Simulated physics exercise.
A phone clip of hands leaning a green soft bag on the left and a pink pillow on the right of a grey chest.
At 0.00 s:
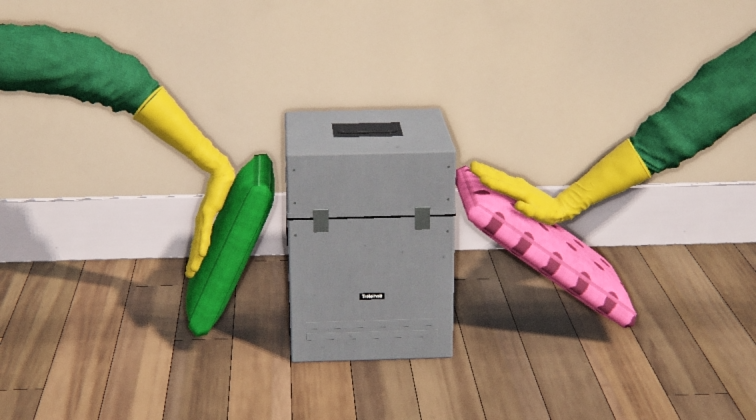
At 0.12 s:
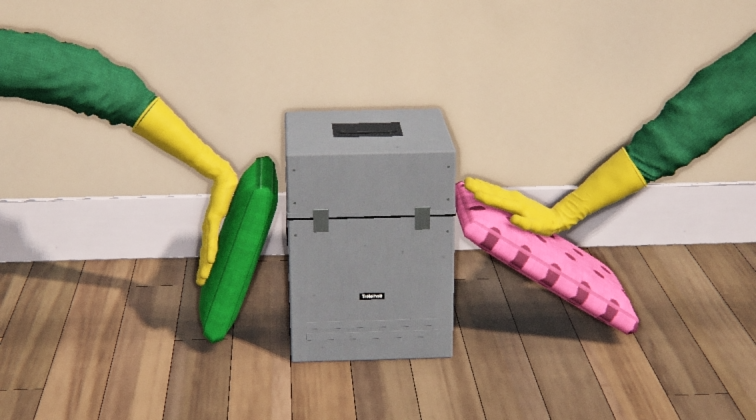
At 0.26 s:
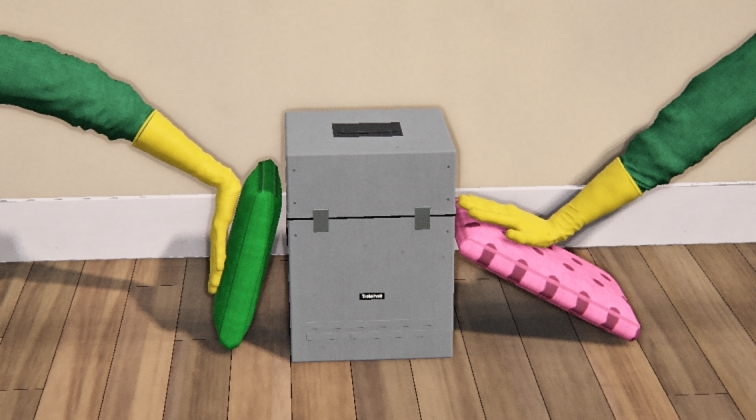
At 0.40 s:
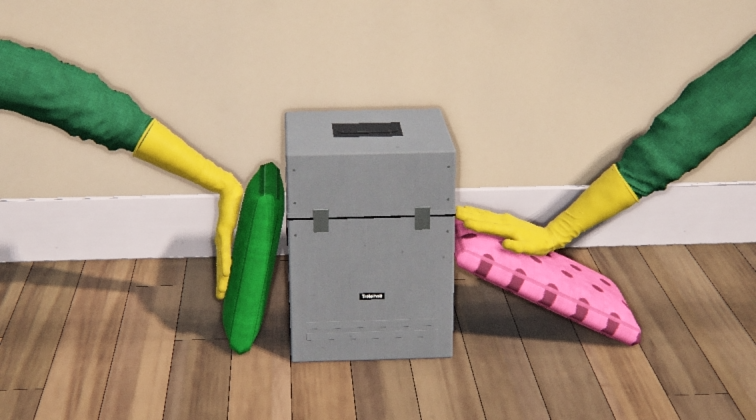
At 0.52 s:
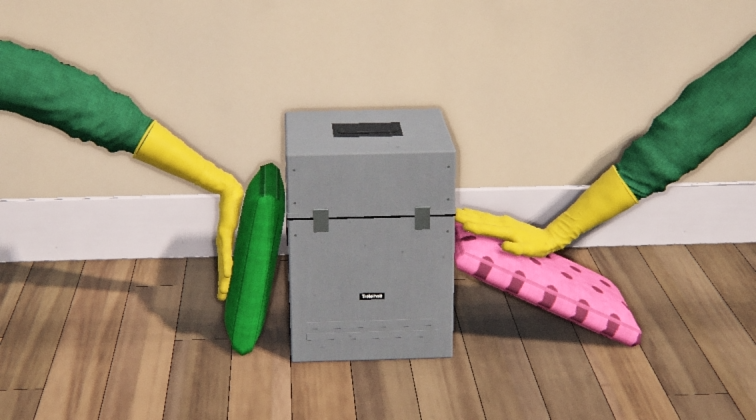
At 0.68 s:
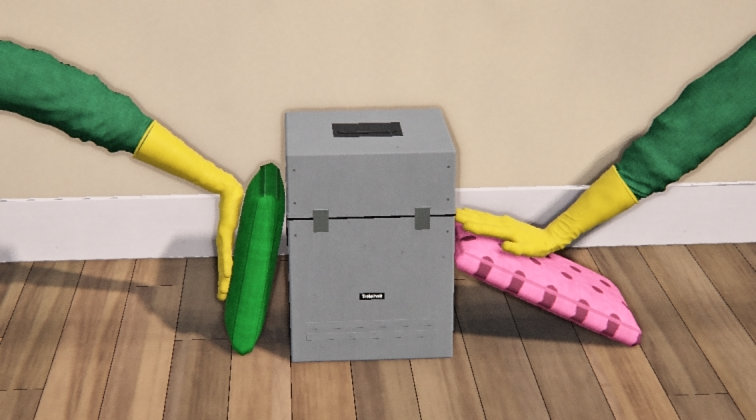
Wooden floor by a cream wall, gloved hands tilting a green soft bag upright and lowering a pink pillow beside a grey chest.
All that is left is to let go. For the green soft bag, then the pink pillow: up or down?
As it turns out, the green soft bag keeps leaning, the pink pillow slumps to the floor.
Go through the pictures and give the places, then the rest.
Soft bag foot (199, 331), head (264, 191); pillow foot (630, 322), head (474, 213), in the first picture.
Soft bag foot (214, 338); pillow foot (632, 328), in the second picture.
Soft bag foot (230, 345); pillow foot (635, 335), in the third picture.
Soft bag foot (241, 349); pillow foot (635, 339), in the fourth picture.
Soft bag foot (243, 350); pillow foot (636, 340), in the fifth picture.
Soft bag foot (243, 350), head (271, 200), almost upright; pillow foot (636, 340), head (461, 262), at a low slant, in the sixth picture.
After 0.94 s, soft bag propped as before near (256, 259); pillow flat on the floor near (552, 310).
After 1.12 s, soft bag propped as before near (256, 259); pillow flat on the floor near (547, 310).
In the end, soft bag propped as before near (256, 259); pillow flat on the floor near (547, 310). The green soft bag holds its lean and the pink pillow slides down flat.
